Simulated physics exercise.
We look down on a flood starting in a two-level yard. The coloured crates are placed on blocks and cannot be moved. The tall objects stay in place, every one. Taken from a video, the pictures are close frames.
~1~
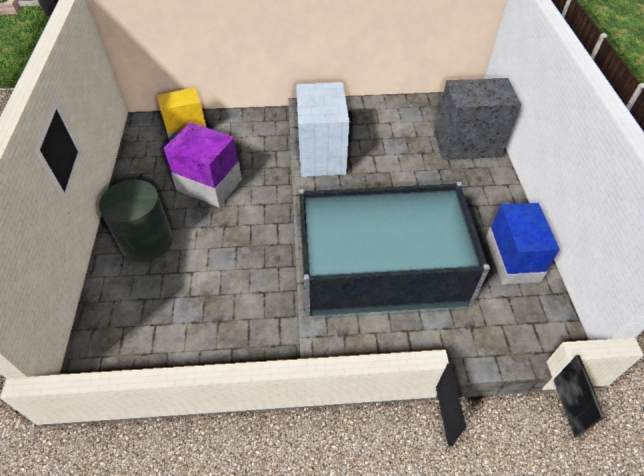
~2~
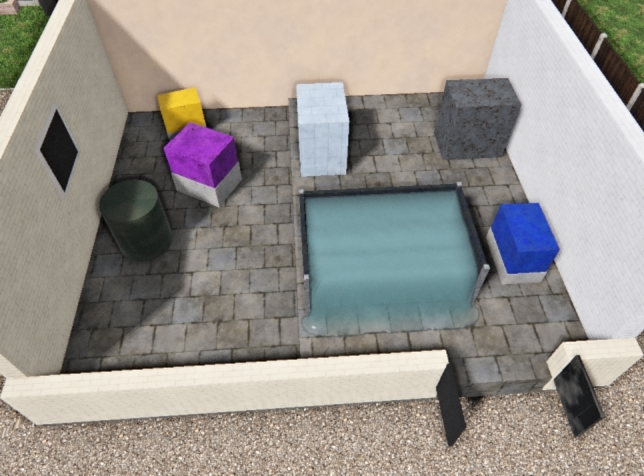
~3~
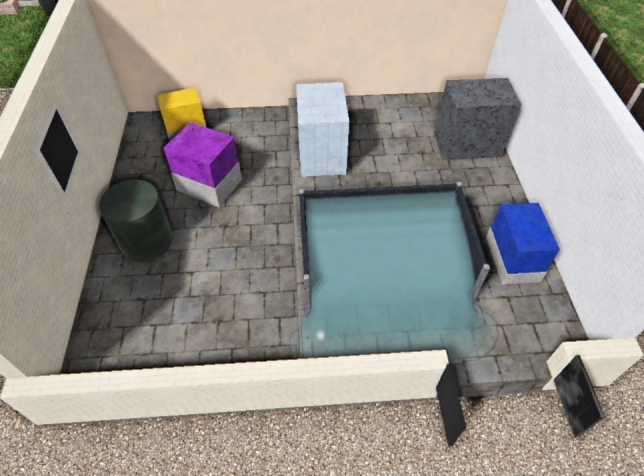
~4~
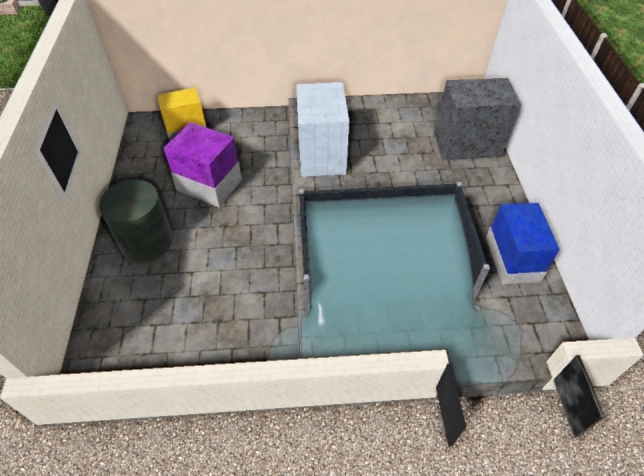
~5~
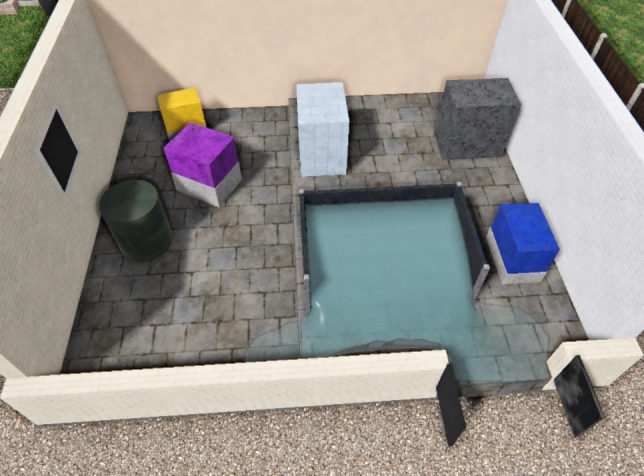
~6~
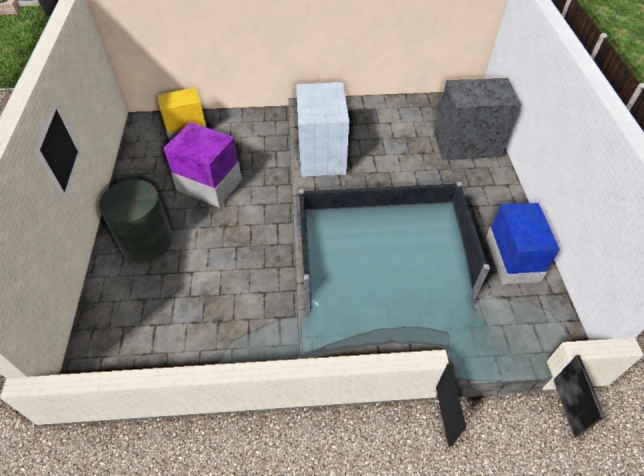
The video shows a walled, paved yard with colored blocks, a dark green barrel and a rectangular tank of water; the tank's front side opens, and water pours out, spreading across the paving toward the low front wall.
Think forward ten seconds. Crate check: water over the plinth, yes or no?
Purple crate no, yellow crate no, blue crate no.
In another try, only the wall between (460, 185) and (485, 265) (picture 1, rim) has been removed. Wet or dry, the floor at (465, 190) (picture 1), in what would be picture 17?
At that spot: Swamped.
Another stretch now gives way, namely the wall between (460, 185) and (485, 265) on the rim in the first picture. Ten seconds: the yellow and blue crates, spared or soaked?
The yellow one is untouched; the blue one is reached.
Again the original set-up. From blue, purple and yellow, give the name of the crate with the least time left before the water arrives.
The blue-painted one it is.
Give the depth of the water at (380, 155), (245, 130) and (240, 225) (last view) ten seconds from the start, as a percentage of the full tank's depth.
About 2 per cent, then 8 per cent, then 8 per cent.
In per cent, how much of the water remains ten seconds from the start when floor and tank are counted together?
I make it around 58 per cent.
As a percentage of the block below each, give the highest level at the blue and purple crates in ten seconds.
About 50 % and 20 %.
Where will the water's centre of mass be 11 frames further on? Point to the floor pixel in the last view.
Near (326, 312) in the last view.
A moment on, water covers 20 % of the floor; the purple crate not reached, the yellow crate not reached, the blue crate water round its plinth.
Next, water covers 30 % of the floor; the purple crate not reached, the yellow crate not reached, the blue crate water round its plinth.
Then, water covers 45 % of the floor; the purple crate water round its plinth, the yellow crate water round its plinth, the blue crate water round its plinth.
Later, water covers 75 % of the floor; the purple crate water round its plinth, the yellow crate water round its plinth, the blue crate water round its plinth.
In the end, water covers 85 % of the floor; the purple crate stayed above the water, the yellow crate stayed above the water, the blue crate stayed above the water.
